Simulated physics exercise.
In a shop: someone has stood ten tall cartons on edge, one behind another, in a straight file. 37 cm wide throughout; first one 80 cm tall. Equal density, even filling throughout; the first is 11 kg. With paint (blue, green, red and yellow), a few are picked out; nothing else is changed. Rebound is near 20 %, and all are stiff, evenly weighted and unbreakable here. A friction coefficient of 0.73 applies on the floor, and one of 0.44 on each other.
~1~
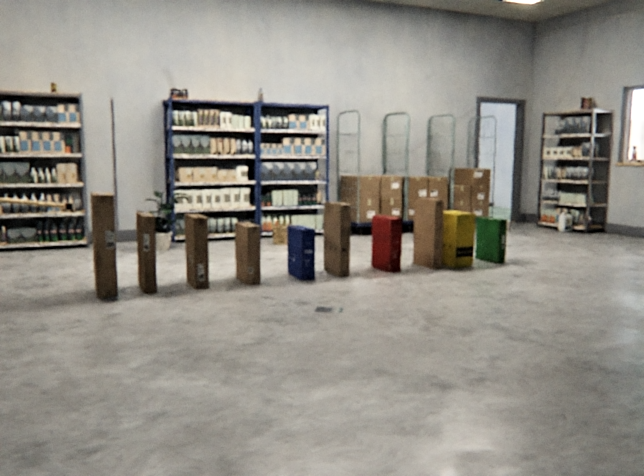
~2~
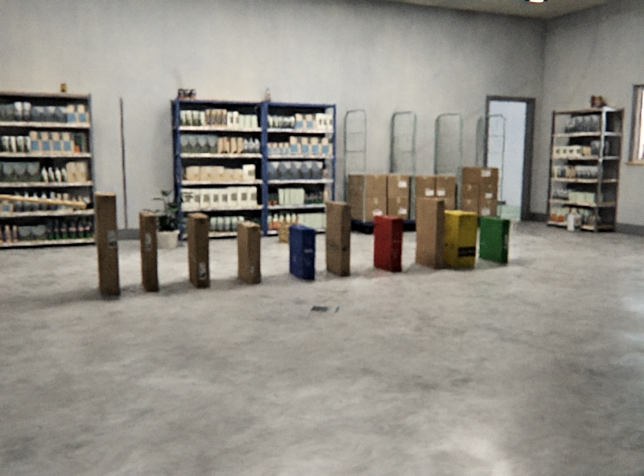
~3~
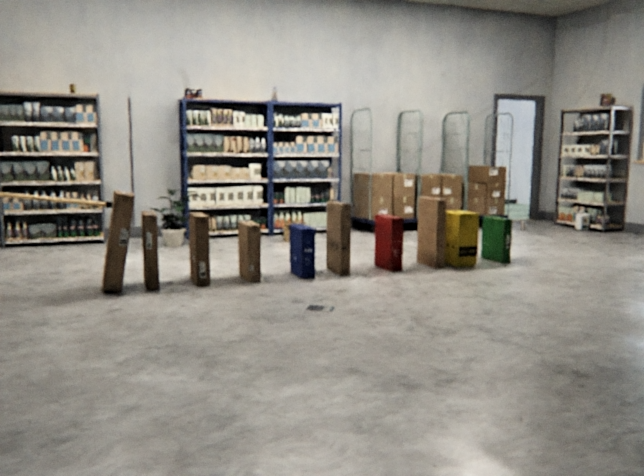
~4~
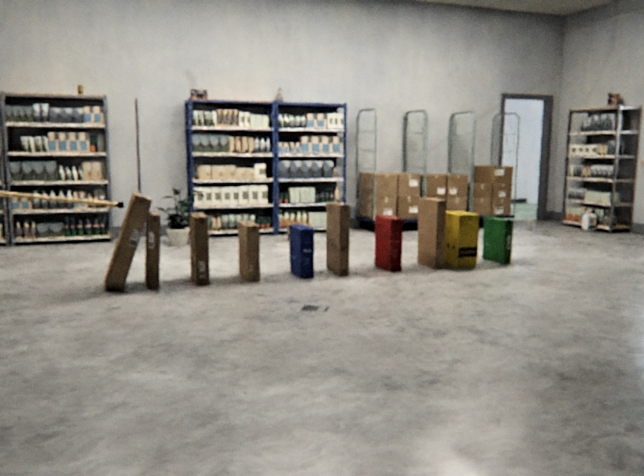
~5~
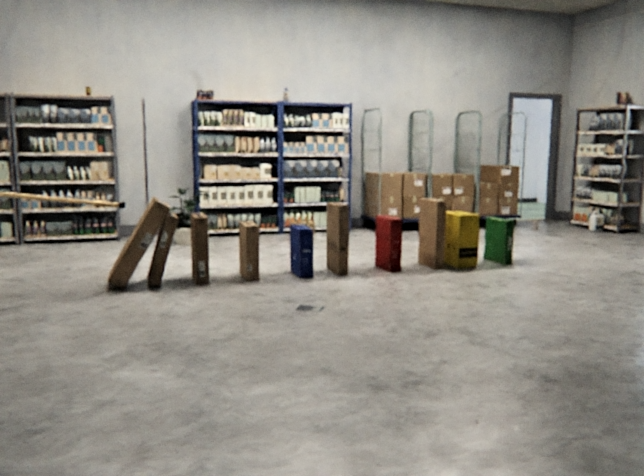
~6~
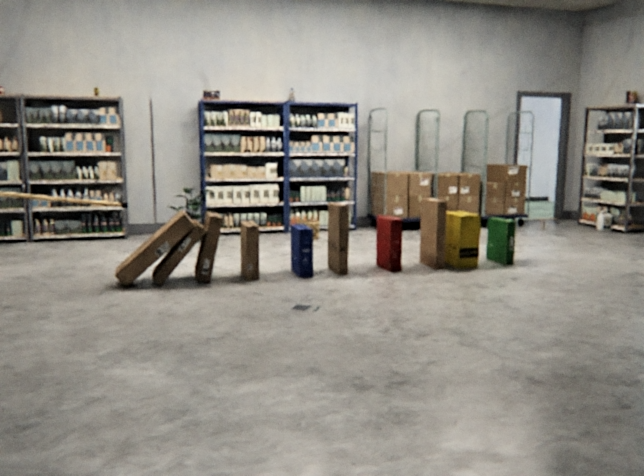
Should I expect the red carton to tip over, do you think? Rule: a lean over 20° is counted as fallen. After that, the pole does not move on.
Yes, expect it to tip.
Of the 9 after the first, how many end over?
I make it 6 of them.
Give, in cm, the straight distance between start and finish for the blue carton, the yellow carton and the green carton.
Approx. shifts in cm - blue: 30; yellow: 0; green: 0.
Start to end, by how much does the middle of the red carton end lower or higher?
I'd say it sits close to 10 centimetres lower by the end.
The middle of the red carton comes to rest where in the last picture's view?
In the final picture it sits close to (414, 251).
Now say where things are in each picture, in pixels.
In the first picture (pixels give the middle of a visible side; the camera moves round a little), pole end (68, 207) 14 cm from the first carton; red carton (381, 244); yellow carton (466, 241); green carton (487, 240); none of the others has stirred.
Pole end (89, 206) 17 mm from the first carton; red carton (382, 243), in the second picture.
Pole end (108, 205) pushing; red carton (383, 243); none of the others has stirred, in the third picture.
Pole end (120, 205) stopped; red carton (382, 243); none of the others has stirred, in the fourth picture.
Pole end (122, 206) stopped; red carton (382, 243); steepest lean 16°, the carton at (164, 251); one has shifted, in the fifth picture.
Pole end (124, 206) stopped; red carton (383, 243); yellow carton (470, 242); green carton (497, 241); steepest lean 40°, the carton at (180, 255); 1 of the 9 other cartons over, 2 disturbed in all, in the sixth picture.
Then, 0.10 s past the last view, 2 of the 9 other cartons over; red carton unmoved.
Then, 0.26 s past the last view, 3 of the 9 other cartons over; red carton unmoved.
Then, 0.66 s past the last view, 5 of the 9 other cartons over; red carton unmoved; blue carton 54° from how it stood.
Then, 1.04 s past the last view, 6 of the 9 other cartons over; red carton 50° from how it stood; blue carton 72° from how it stood.
In the end, 6 of the 9 other cartons over; red carton 65° from how it stood; blue carton 73° from how it stood; yellow carton 6° from how it stood. Three left standing. From the last view, middles, red carton near (414, 251), blue carton near (330, 259).
